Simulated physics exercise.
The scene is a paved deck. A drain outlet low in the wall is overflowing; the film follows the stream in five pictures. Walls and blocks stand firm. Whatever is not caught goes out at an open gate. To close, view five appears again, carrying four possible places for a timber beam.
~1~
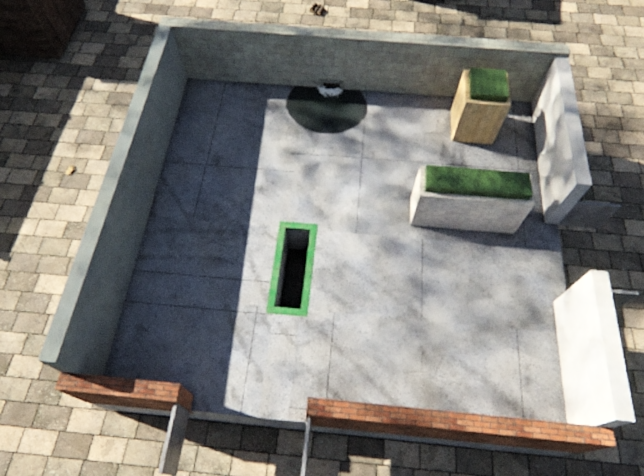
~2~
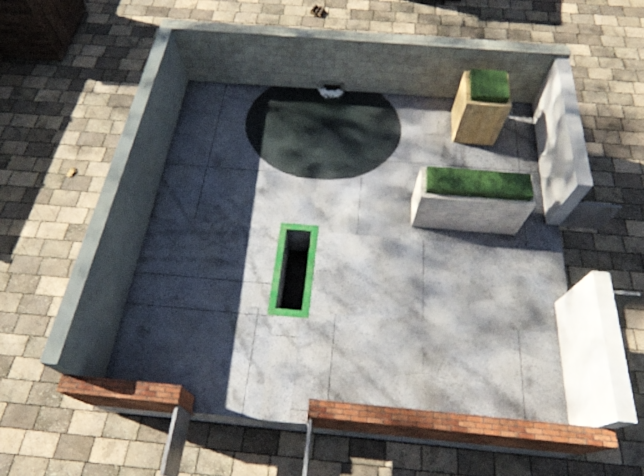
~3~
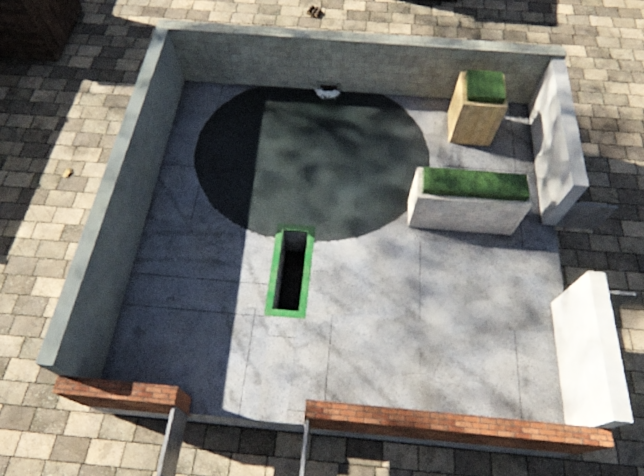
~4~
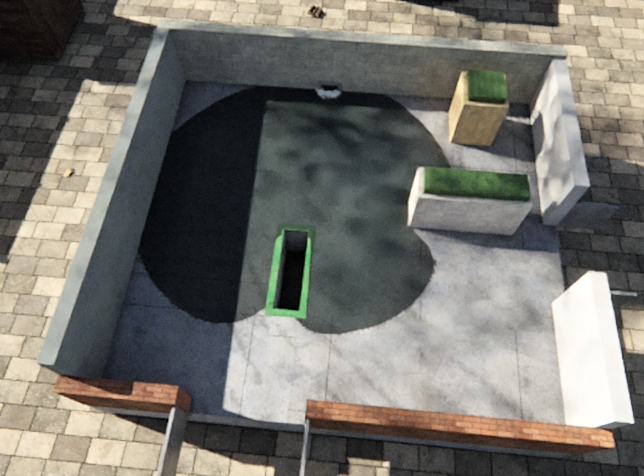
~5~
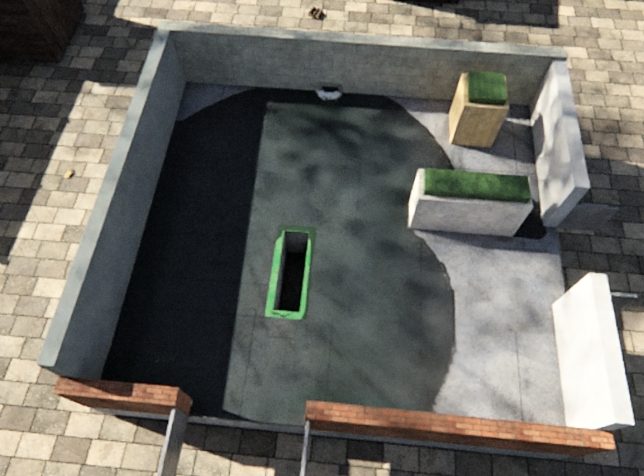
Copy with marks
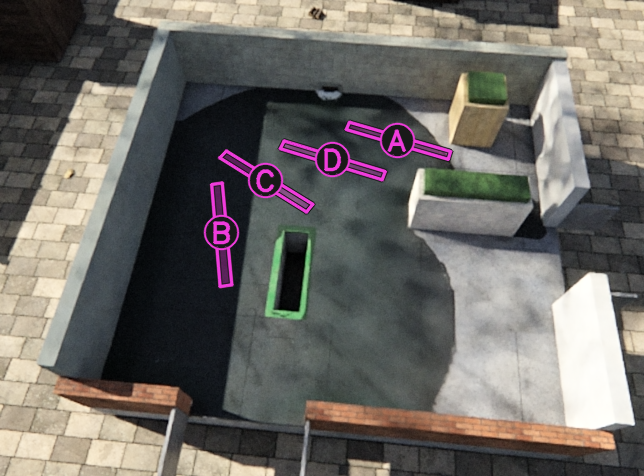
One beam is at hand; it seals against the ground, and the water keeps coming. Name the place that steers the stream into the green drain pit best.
B is best.
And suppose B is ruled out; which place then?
It is A.
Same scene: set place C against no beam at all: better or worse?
Place C is worse.
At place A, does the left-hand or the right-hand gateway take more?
More leaves on the left.
On the marked copy, A from (347, 125) to (449, 155); B from (216, 183) to (225, 285); C from (223, 154) to (309, 208); D from (282, 144) to (383, 175).
If A is chosen, about 25 % of the stream runs into the green drain pit, about 73 % out by the gates.
If B is chosen, about 32 % of the stream runs into the green drain pit, about 66 % out by the gates.
If C is chosen, about 14 % of the stream runs into the green drain pit, about 84 % out by the gates.
If D is chosen, about 14 % of the stream runs into the green drain pit, about 85 % out by the gates.
